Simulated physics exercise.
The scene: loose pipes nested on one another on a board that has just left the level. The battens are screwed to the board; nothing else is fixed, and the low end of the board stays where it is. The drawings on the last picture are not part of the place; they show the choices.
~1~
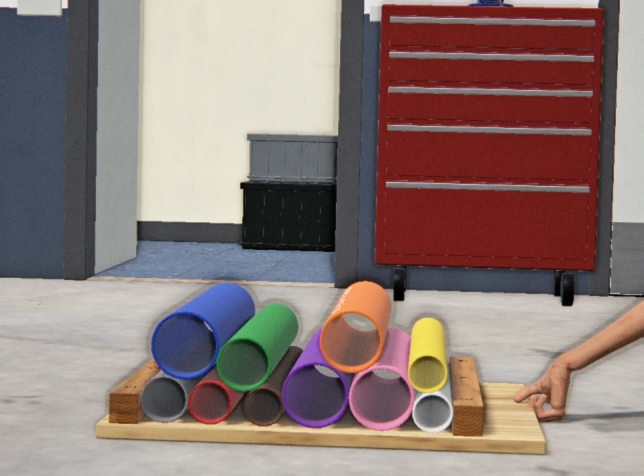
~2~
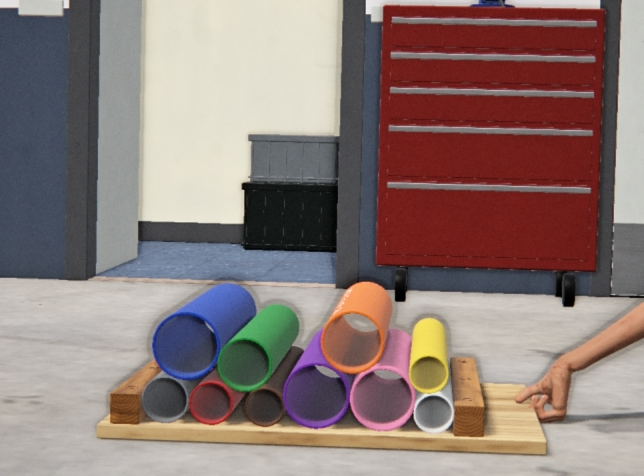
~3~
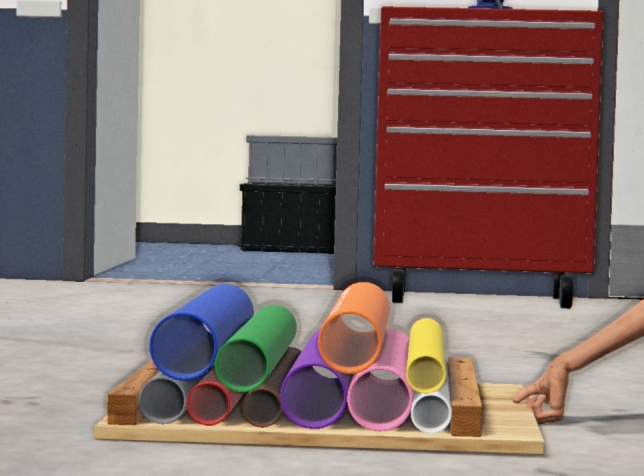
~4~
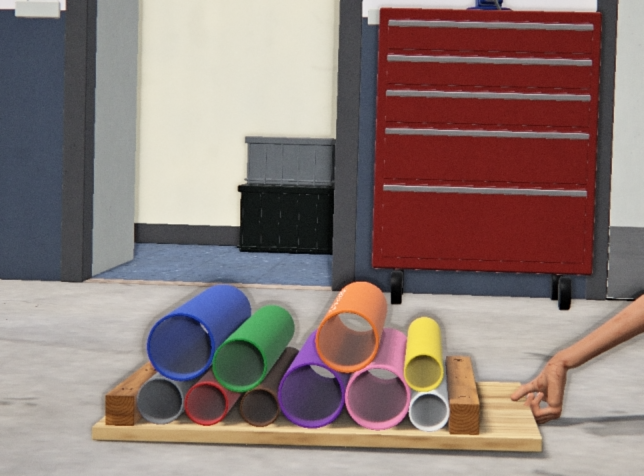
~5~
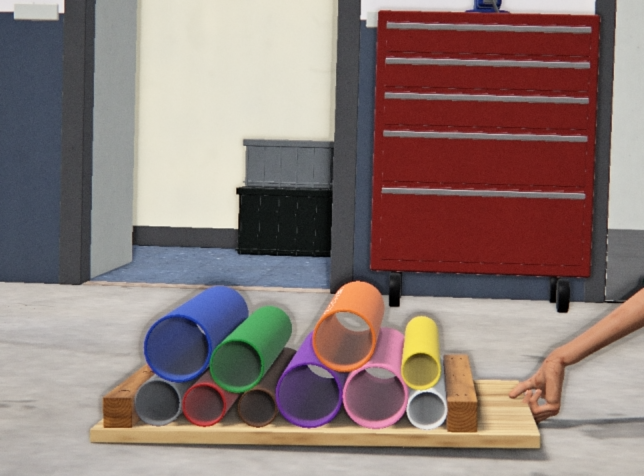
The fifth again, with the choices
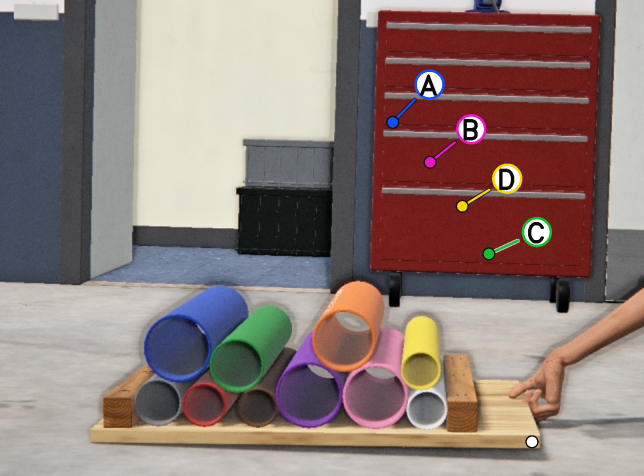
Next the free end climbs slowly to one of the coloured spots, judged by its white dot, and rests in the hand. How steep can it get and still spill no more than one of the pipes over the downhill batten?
The answer is mark C.
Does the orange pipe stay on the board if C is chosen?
The orange pipe: Yes.
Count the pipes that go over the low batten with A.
It comes to three.
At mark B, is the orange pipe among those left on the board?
No.
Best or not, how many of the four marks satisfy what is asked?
One of the four.
On the marked copy, A at (393, 123); B at (430, 162); C at (489, 254); D at (462, 206); the white dot at (532, 442).
Following C. Soon after the start, board at 16°.
Later, board at 27°.
In the end, board at 27°, one over the low batten (blue).
As for the rest, A three over the low batten (green, blue, orange); B three over the low batten (green, blue, orange); D three over the low batten (green, blue, orange).
